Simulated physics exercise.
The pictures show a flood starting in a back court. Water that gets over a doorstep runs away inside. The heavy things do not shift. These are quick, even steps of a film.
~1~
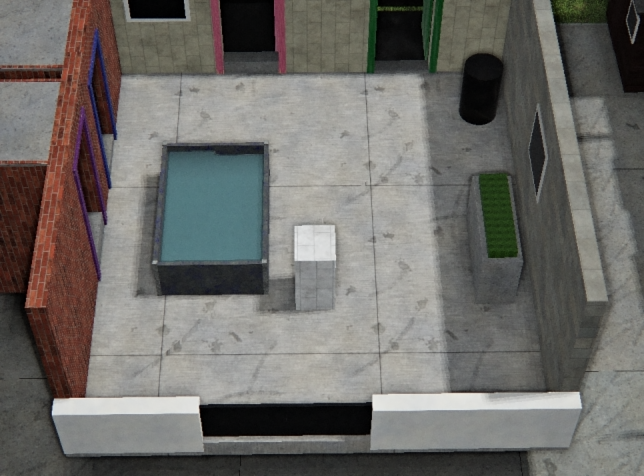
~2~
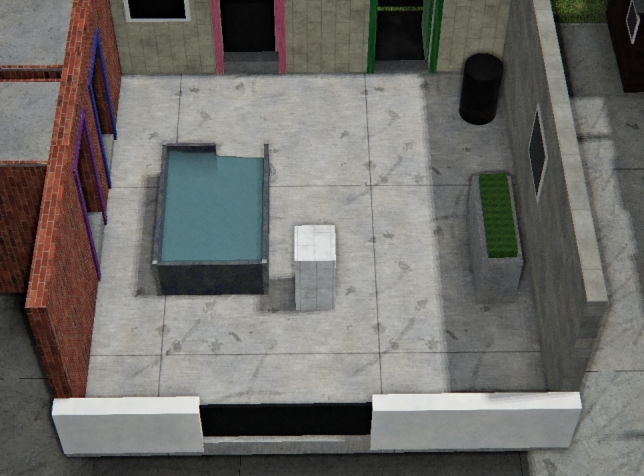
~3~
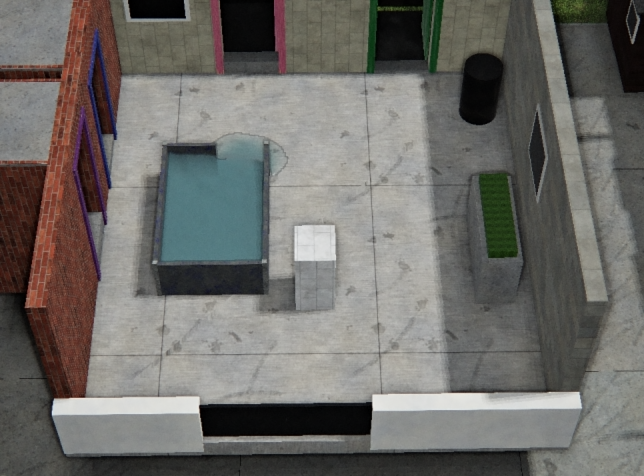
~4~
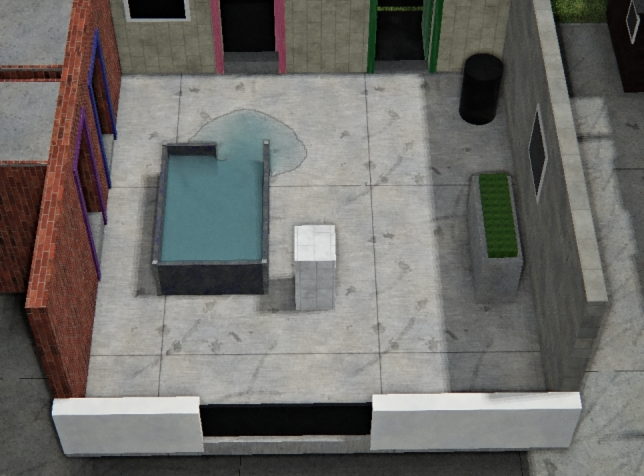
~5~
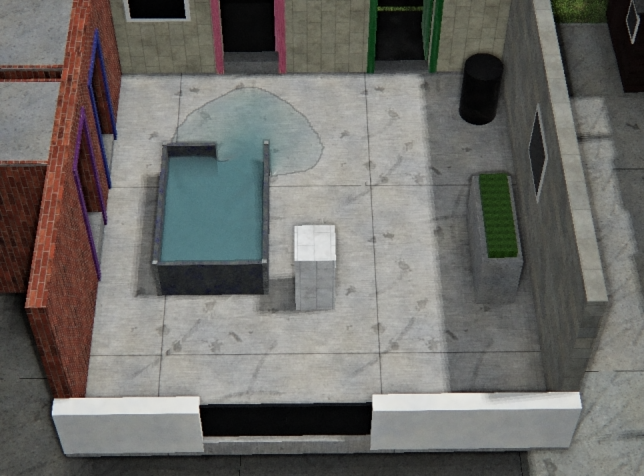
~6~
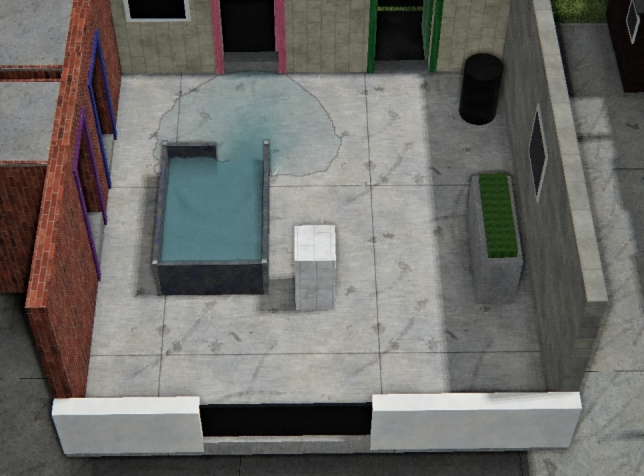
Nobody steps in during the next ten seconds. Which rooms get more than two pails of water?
In the end: The pink door holds within the limit; the blue door holds within the limit; the purple door holds within the limit; the green door floods.
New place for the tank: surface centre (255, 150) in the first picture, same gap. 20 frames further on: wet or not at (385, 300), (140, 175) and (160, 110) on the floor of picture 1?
One after the other: Free of water, covered, flooded.
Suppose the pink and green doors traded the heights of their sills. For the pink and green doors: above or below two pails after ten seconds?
Pink door is over, green door keeps below it.
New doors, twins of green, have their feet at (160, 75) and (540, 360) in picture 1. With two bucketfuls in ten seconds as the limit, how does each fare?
In that order: Takes more, keeps below it.
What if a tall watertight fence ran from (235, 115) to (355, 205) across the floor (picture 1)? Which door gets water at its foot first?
That is the pink-painted one.
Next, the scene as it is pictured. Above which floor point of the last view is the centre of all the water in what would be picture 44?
Close to (282, 185).
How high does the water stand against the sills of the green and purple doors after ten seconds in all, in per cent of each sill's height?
Roughly 150 per cent, then 10 per cent.
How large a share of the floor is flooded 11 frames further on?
Roughly 25 per cent.
A moment on, water covers 20 % of the floor; the pink door wet at the sill, nothing in, the blue door not reached, the purple door not reached, the green door not reached.
Next, water covers 25 % of the floor; the pink door under two buckets in, the blue door wet at the sill, nothing in, the purple door not reached, the green door under two buckets in.
Then, water covers 35 % of the floor; the pink door under two buckets in, the blue door wet at the sill, nothing in, the purple door wet at the sill, nothing in, the green door over two buckets in.
Later, water covers 55 % of the floor; the pink door under two buckets in, the blue door wet at the sill, nothing in, the purple door wet at the sill, nothing in, the green door over two buckets in.
In the end, water covers 90 % of the floor; the pink door under two buckets in, the blue door wet at the sill, nothing in, the purple door wet at the sill, nothing in, the green door over two buckets in.
